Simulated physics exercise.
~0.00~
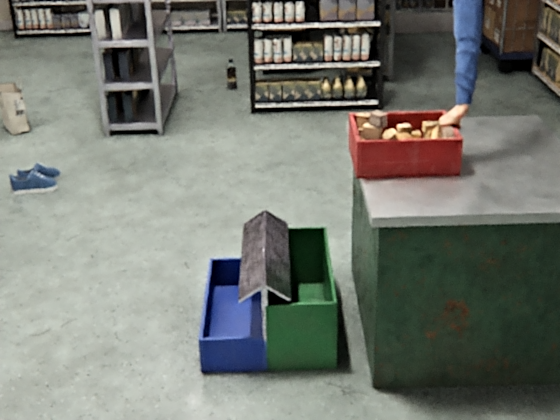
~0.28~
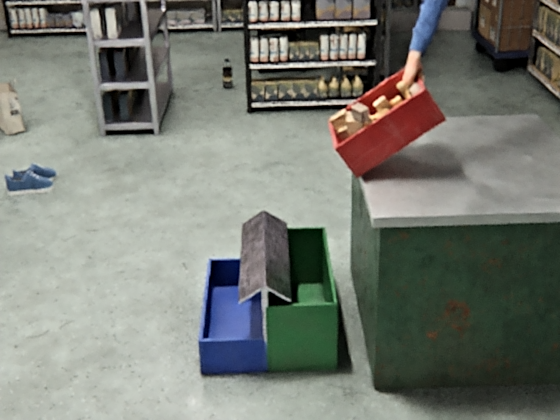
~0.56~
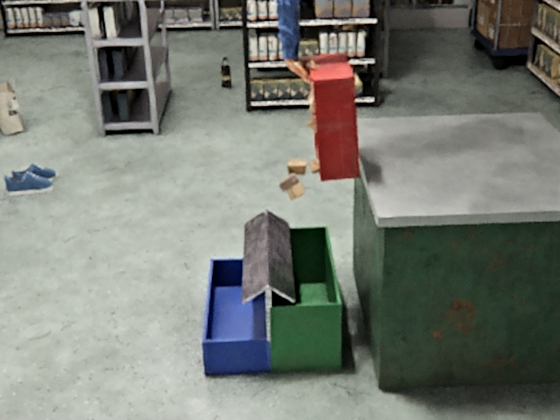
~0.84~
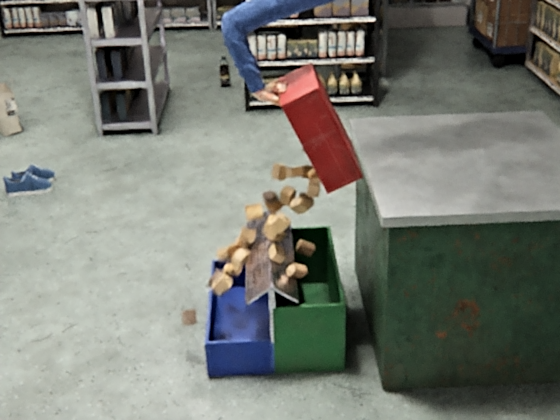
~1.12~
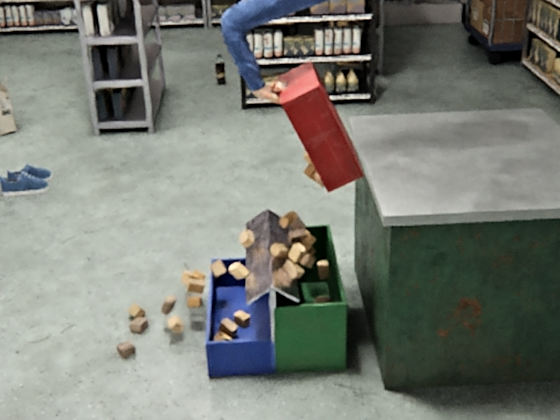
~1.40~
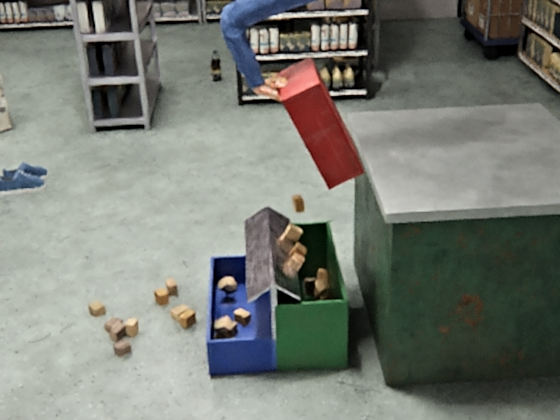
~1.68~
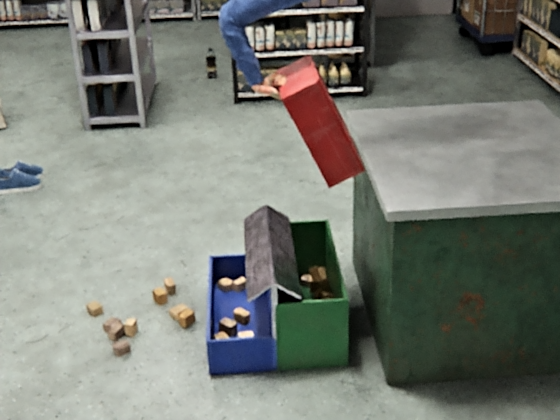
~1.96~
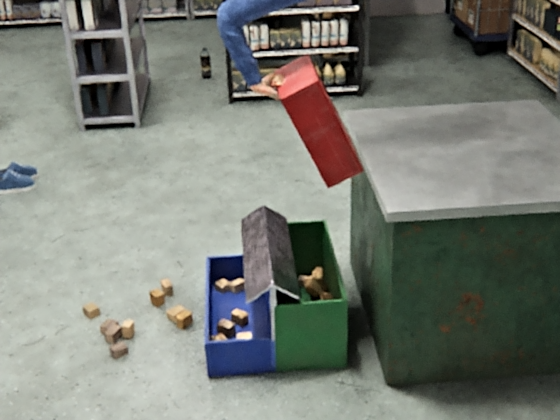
A person in blue, only partly visible, holds a red tote of wooden offcuts on a green bench with a grey top, at the right of a shop with stocked shelves behind, seen from above. On the floor to the left stand a blue box and a green tote, with a dark ridge over the wall between them. The tote lifts, swings left and tips past upright, spilling blocks onto the ridge. They scatter both ways, some bouncing beyond the blue box. The emptied tote stays tilted, with blocks resting in both containers and on the floor at left.
